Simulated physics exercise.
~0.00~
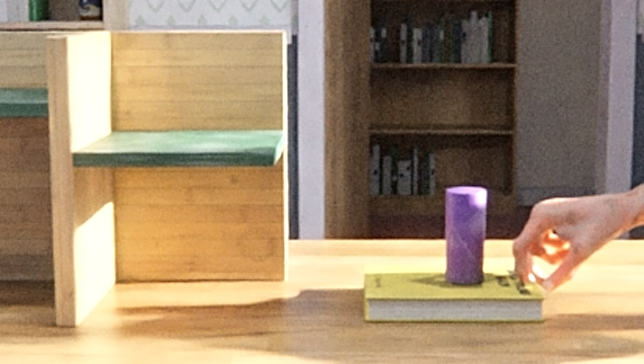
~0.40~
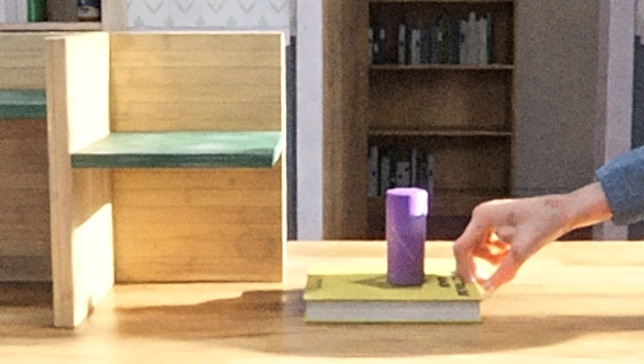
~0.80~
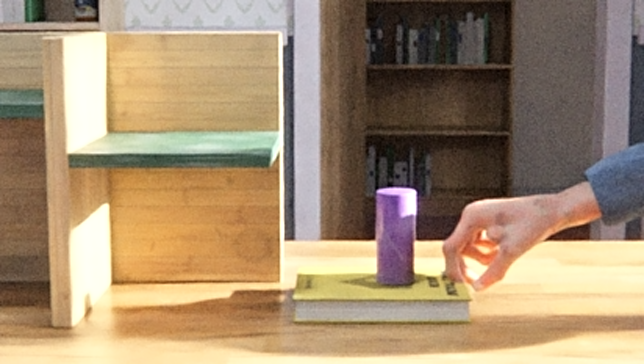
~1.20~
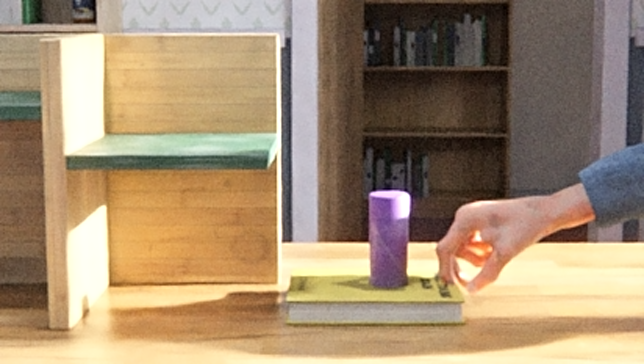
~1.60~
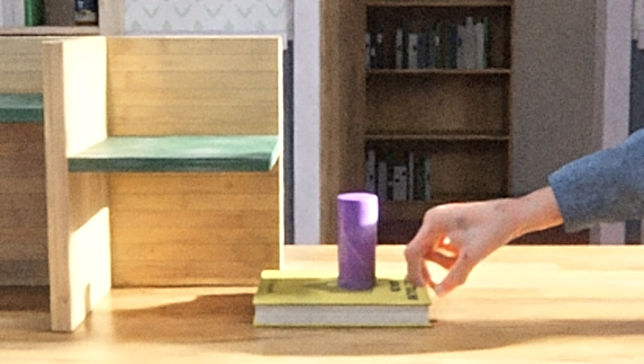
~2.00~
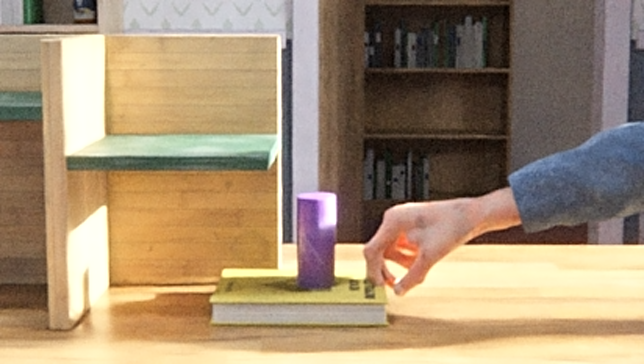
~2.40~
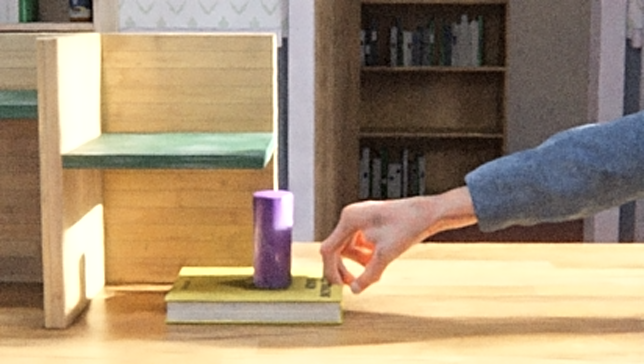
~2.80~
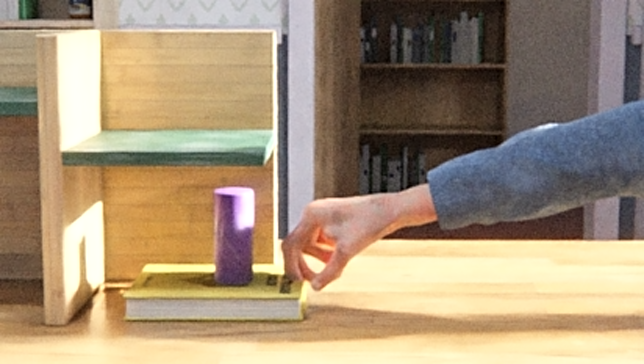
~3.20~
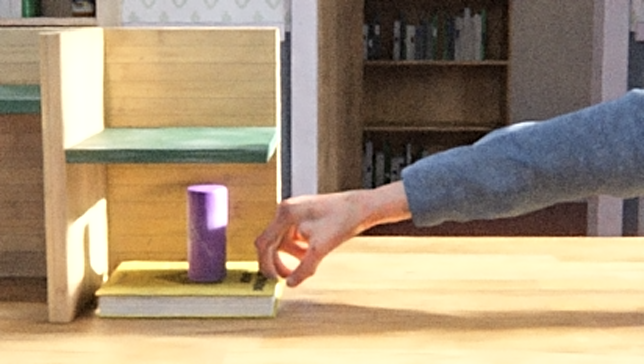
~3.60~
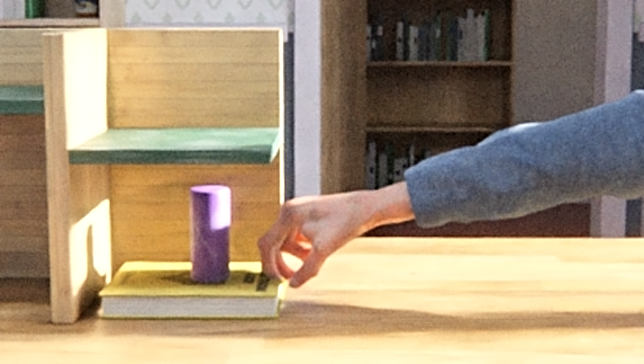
The clip opens on a wooden table with a purple candle standing upright on a yellow book, a hand at the book's right edge. To the left stands a wooden stand with a green shelf, and a bookcase fills the background. The hand pushes the book steadily left, and the candle rides along on top without tipping. As the blue-sleeved arm reaches farther across the table, book and candle slide in beneath the green shelf. The candle clears the shelf untouched, and the book comes to rest with the candle still upright and the fingers at its edge.
